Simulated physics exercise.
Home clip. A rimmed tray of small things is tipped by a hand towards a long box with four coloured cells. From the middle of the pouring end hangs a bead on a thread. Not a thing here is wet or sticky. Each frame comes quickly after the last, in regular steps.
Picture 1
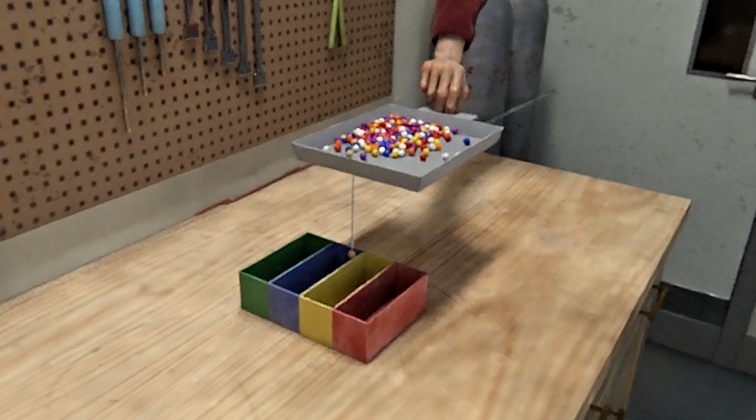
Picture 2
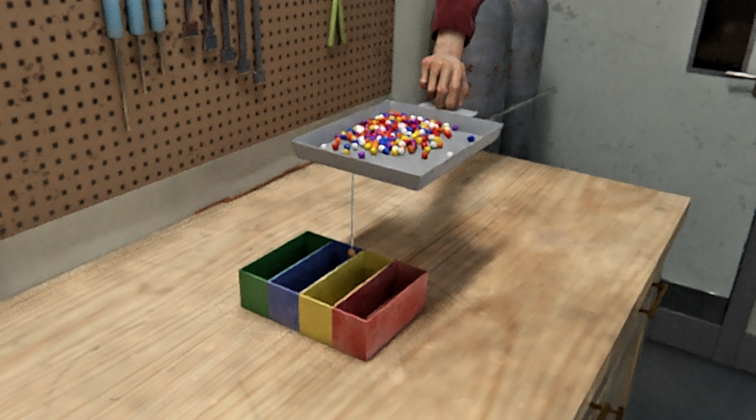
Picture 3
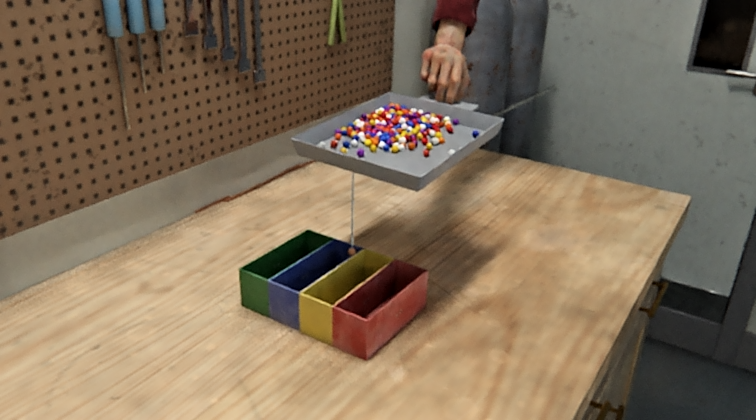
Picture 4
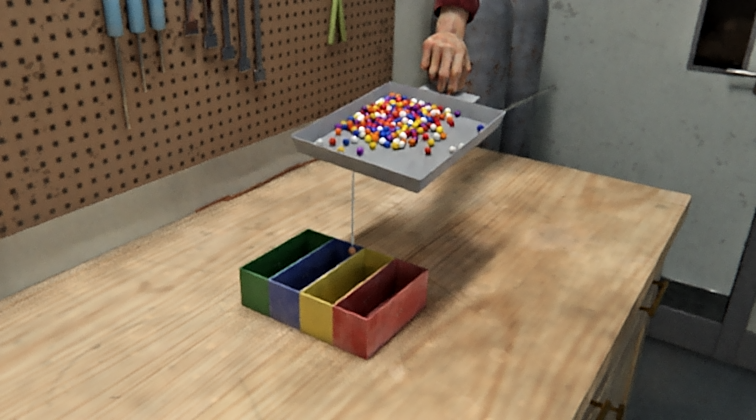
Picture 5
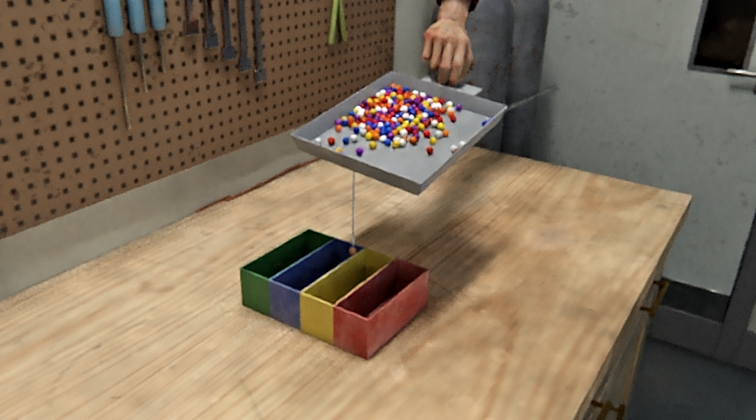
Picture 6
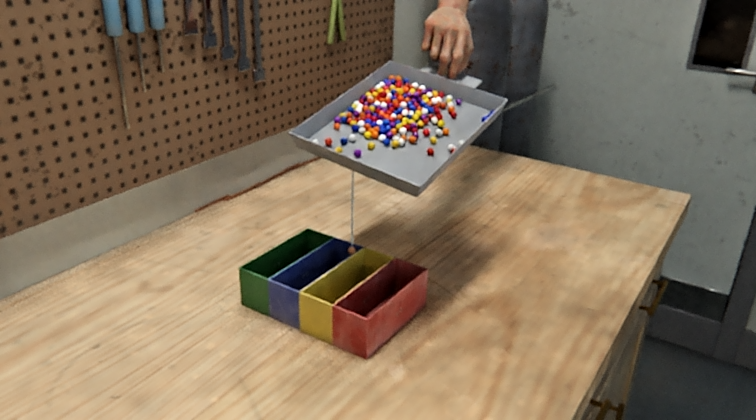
Tray of small multicoloured balls tilting gradually above a box with green, blue, yellow and red cells, a hand at its far side.
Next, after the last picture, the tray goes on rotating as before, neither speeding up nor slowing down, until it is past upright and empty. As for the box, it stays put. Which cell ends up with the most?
The red cell.
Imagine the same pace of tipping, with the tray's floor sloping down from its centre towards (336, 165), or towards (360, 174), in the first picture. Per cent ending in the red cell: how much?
Shares: About 0 in a hundred, then about 20 in a hundred.
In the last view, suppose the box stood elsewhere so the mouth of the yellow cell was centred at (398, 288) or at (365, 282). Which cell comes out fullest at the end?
First try: The yellow cell. Second try: That red cell.
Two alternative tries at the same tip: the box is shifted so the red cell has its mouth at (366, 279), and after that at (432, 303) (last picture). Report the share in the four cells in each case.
About 10 in a hundred, then about 90 in a hundred.
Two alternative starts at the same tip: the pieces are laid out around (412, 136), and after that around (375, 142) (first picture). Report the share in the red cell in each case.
Roughly 30 and 40 percent, in that order.
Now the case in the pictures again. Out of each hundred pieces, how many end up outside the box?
Roughly 60 percent.
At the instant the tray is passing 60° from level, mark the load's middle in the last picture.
Its middle sits at about pixel (404, 185).
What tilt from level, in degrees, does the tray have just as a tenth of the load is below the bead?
That would be about 55 degrees from level.
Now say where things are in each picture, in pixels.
The first frame shows corners of the pouring end at (298, 143) and (419, 174), level; middle of the load at (399, 136), round plastic beads; bead on its thread at (352, 255); green cell at (254, 292); blue cell at (284, 305); yellow cell at (316, 318); red cell at (350, 333).
The second frame shows corners of the pouring end at (298, 140) and (418, 173), level; middle of the load at (399, 133), a stray few on the move.
The third frame shows corners of the pouring end at (298, 138) and (418, 174), tipped barely, lowest at the right corner; middle of the load at (399, 127), a small part on the move.
The fourth frame shows corners of the pouring end at (298, 135) and (419, 176), tipped a little, lowest at the right corner; middle of the load at (400, 121), a small part on the move.
The fifth frame shows corners of the pouring end at (298, 134) and (419, 179), tipped a little, lowest at the right corner; middle of the load at (401, 115), a small part on the move.
The sixth frame shows corners of the pouring end at (297, 132) and (418, 182), tipped clearly, lowest at the right corner; middle of the load at (400, 111), nearly all on the move; green cell at (255, 288); blue cell at (284, 301); yellow cell at (316, 314); red cell at (350, 328).
Soon after the last picture, tray tipped steeply; most on the tray; a small part in the red cell; about a quarter falling or outside the box.
A little later, tray tipped right over; a small part on the tray; about a third in the red cell; about two thirds falling or outside the box.
Later still, tray tipped past a quarter turn; about a third in the red cell; a stray few in the yellow cell; about two thirds falling or outside the box.
By the end, tray tipped past a quarter turn; about a third in the red cell; a stray few in the yellow cell; none in the blue cell; none in the green cell; about two thirds outside the box.
